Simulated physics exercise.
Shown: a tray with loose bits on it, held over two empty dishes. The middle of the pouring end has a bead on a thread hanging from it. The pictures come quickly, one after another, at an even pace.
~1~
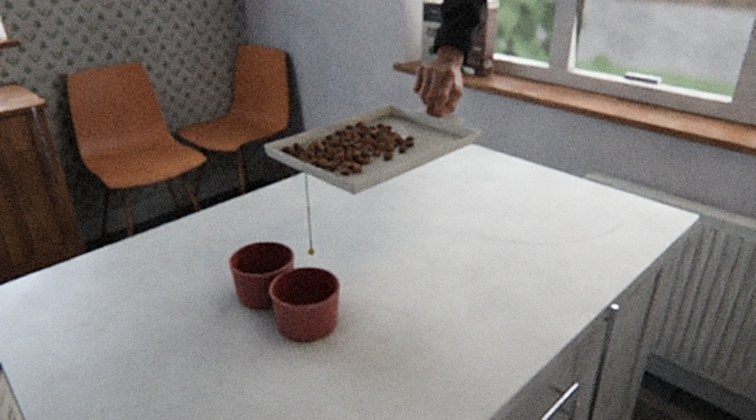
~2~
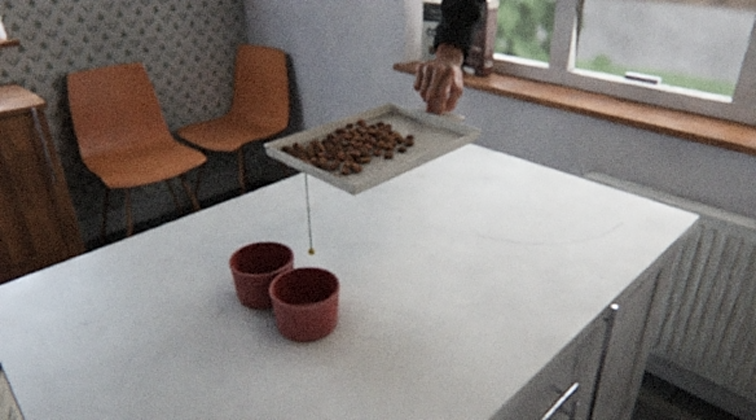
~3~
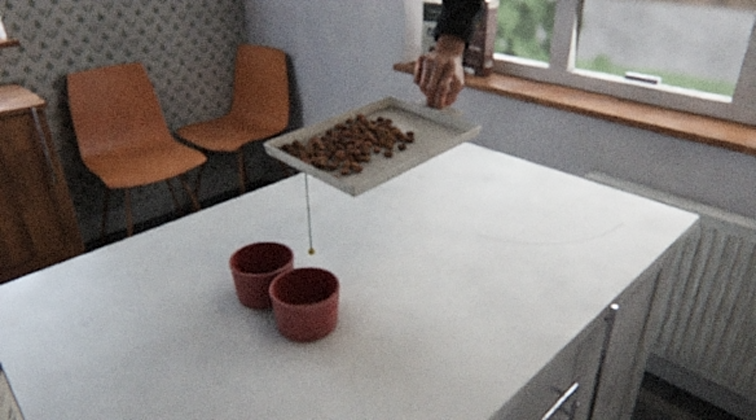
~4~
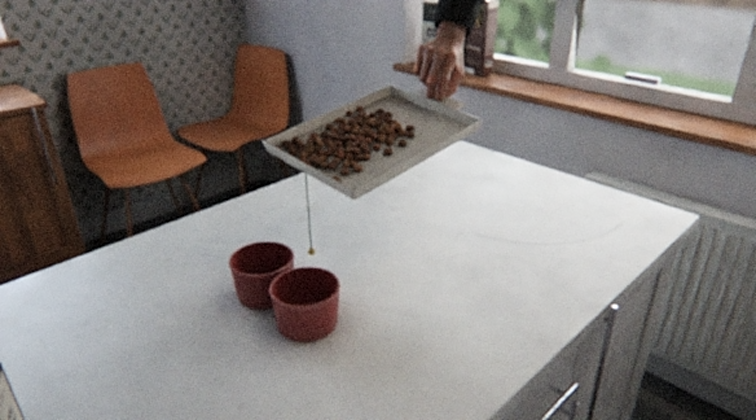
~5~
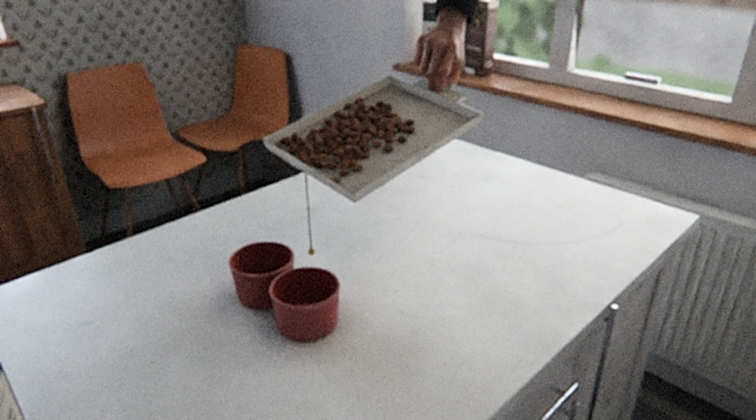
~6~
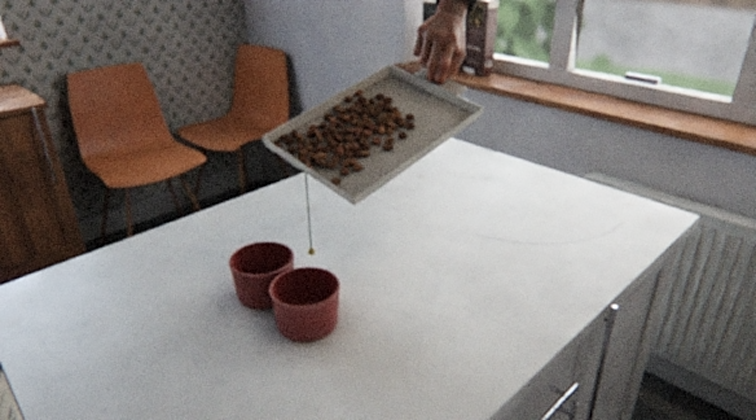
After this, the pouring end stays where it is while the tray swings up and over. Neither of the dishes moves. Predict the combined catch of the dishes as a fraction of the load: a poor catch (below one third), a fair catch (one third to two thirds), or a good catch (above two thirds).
A poor catch.
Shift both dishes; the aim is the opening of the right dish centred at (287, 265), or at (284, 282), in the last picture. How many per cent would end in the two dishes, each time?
0 and 0 in a hundred.
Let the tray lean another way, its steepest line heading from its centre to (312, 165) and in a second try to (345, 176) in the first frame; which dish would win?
Heading one - the leftward dish; heading two - the rightward dish.
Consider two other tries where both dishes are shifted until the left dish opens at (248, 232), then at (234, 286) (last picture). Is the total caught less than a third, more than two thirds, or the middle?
Case one, below one third; case two, less than a third.
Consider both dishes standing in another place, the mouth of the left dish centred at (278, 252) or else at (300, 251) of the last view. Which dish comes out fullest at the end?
At the first place the right one, at the second the right one.
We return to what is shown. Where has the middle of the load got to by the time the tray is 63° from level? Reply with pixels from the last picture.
The load is centred about (349, 179).
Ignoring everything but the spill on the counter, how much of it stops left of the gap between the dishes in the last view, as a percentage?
About 0 percent.
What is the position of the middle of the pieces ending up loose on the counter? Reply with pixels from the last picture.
Look around (370, 323) in the last picture.
Just after the last frame, tray tipped steeply; the larger part on the tray; just a few outside both; about a tenth in the air.
A moment on, tray tipped past a quarter turn; about a tenth on the tray; about a tenth in the right dish; roughly half outside both; about a tenth in the air.
Further on, tray tipped past a quarter turn; about a tenth in the right dish; the larger part outside both.
When it is over, tray tipped past a quarter turn; about a tenth in the right dish; not one in the left dish; the larger part outside both.
